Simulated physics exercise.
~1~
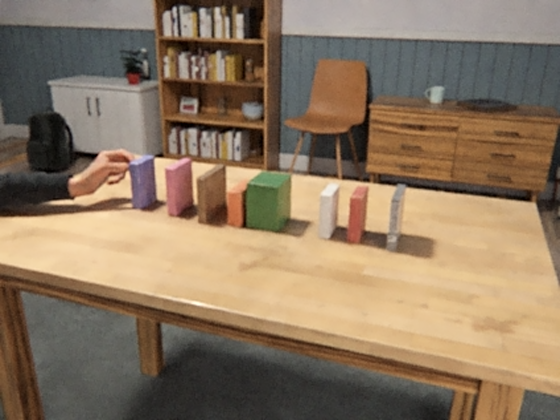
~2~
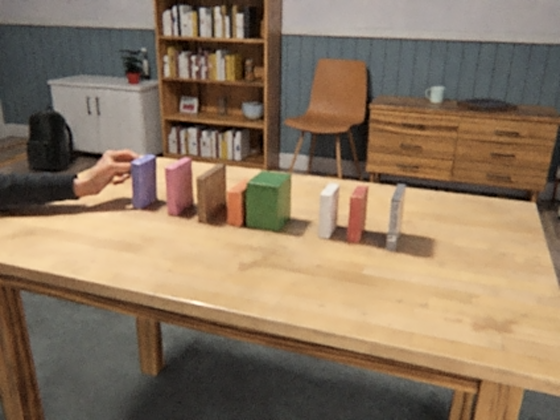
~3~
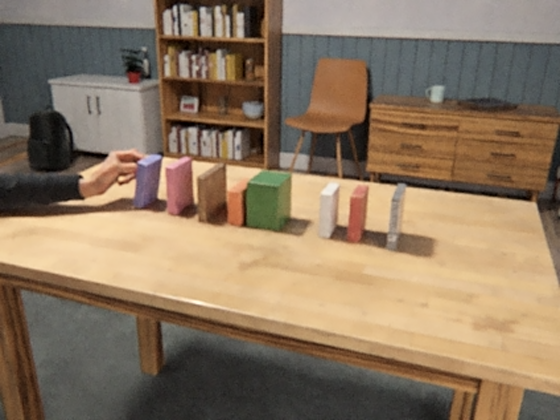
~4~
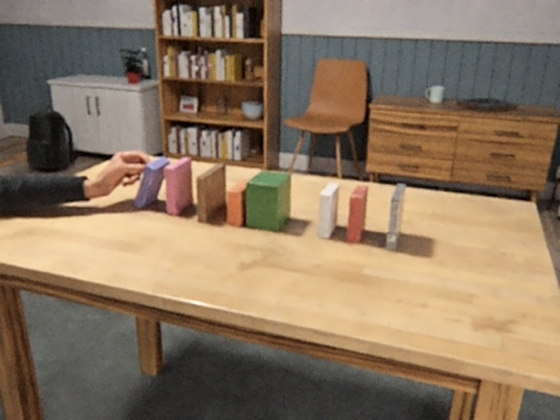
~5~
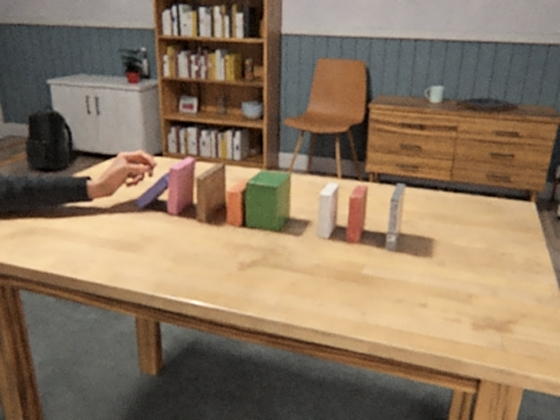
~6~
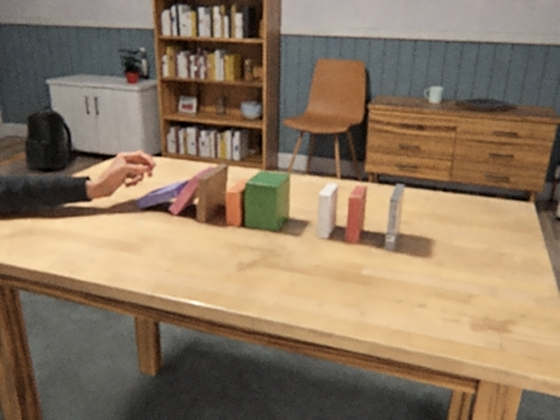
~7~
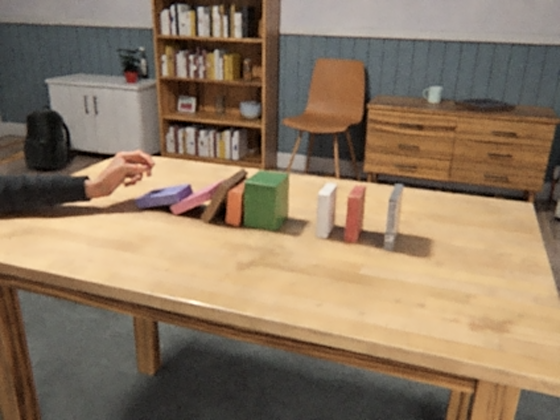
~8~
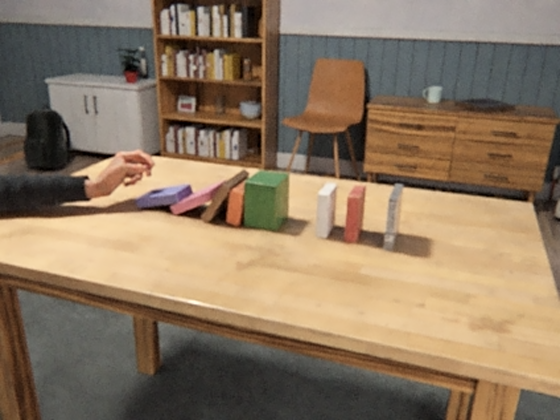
A row of upright coloured blocks stands like dominoes on a light wooden table, seen from slightly above by a gently swaying camera, with a bookcase, brown chair and cabinets behind. From left to right they are blue, pink, brown, orange and a bulky green one, then, after a gap, white, red and grey. A hand at the left slowly tips the blue block rightward until it falls against the pink one. The pink block topples into the brown, which leans onto the orange. Blue and pink end down, brown leans hard, orange sits slightly askew, and the green, white, red and grey ones still stand.
